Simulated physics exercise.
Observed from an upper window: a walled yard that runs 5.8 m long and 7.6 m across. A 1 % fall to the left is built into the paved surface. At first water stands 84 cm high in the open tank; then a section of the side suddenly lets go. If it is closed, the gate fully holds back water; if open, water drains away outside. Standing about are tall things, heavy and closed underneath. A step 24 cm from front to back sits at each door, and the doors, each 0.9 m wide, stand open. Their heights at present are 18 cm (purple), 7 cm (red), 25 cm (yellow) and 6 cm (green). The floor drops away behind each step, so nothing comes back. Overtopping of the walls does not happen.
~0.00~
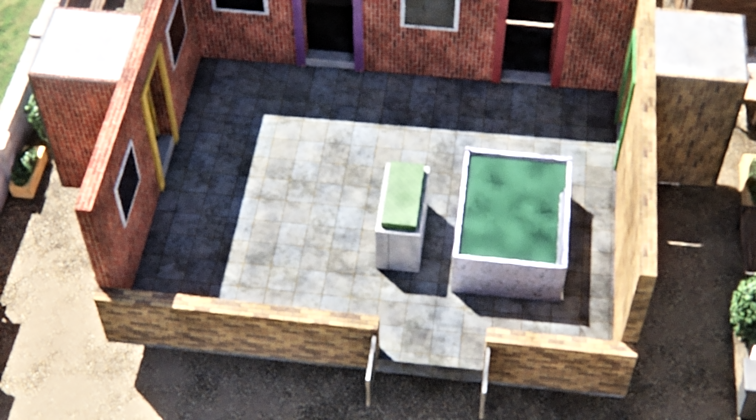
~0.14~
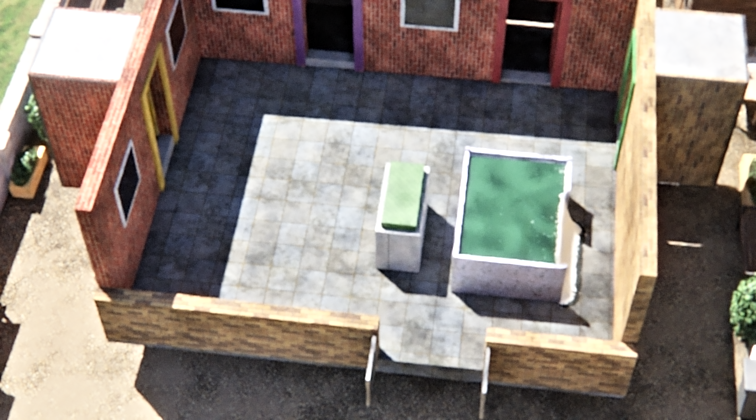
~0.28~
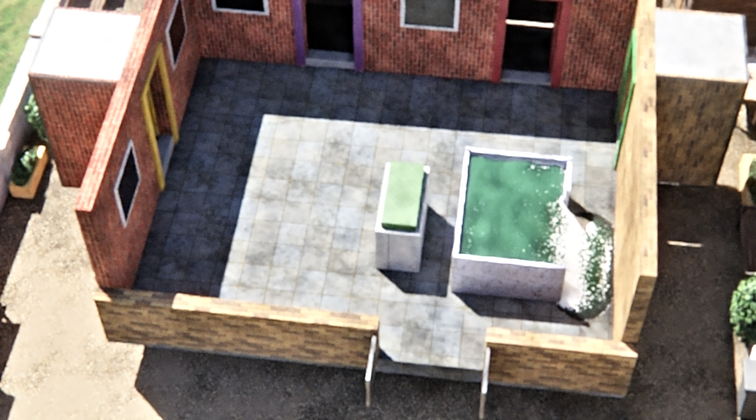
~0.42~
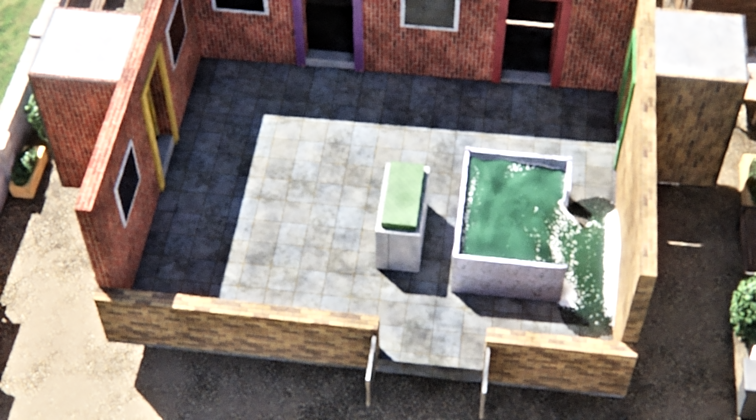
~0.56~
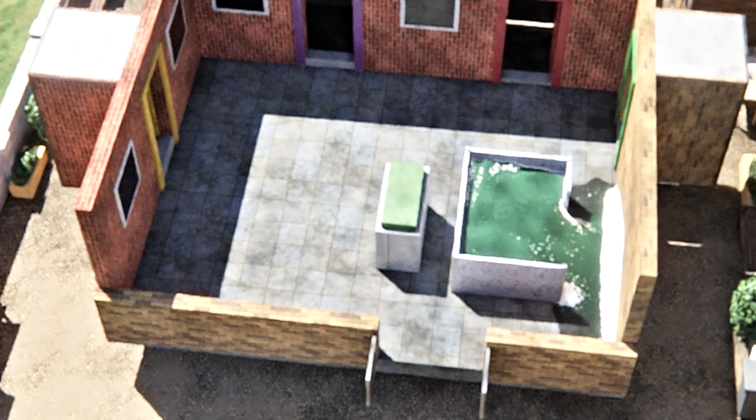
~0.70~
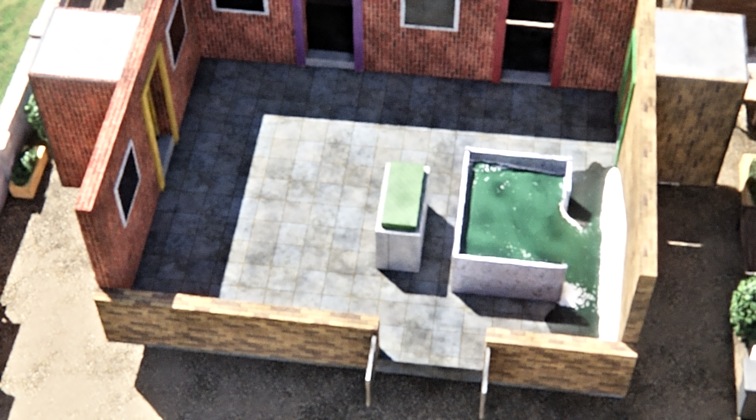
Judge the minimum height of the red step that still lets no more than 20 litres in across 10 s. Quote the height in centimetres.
My estimate is 17 cm.
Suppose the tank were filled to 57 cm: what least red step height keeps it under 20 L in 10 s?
It would take a step of about 10.0 cm.
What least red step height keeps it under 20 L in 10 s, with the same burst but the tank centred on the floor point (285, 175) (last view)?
Minimum: Approx. 11.0 cm.
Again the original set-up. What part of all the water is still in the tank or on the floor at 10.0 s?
Something like 90 per cent of it remains.
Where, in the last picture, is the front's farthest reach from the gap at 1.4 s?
In the last picture, around (617, 92).
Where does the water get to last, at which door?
I'd say the yellow one.
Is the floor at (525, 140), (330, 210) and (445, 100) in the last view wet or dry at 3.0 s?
Listed order - soaked through, unwetted, soaked through.
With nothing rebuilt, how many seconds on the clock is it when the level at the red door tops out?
2.2 s.
After 1.4 s water covers 20 % of the floor, deepest (70 cm) near (612, 359); it has not reached the red door.
After 3.0 s water covers 50 % of the floor, deepest (29 cm) near (606, 91); 16 cm at the red door, 67 litres in over its 7 cm step.
After 10.0 s water covers 95 % of the floor, deepest (12 cm) near (161, 194); 5 cm at the red door, 129 litres in over its 7 cm step.
At the red door as built, the water arrived by 1.6 s and peaked near 21 cm at 2.2 s.
With a step of 13.5 cm, 40 litres would have come in within the 10 s; with 18.5 cm, 12 litres. So under 20 litres takes about 17 cm.
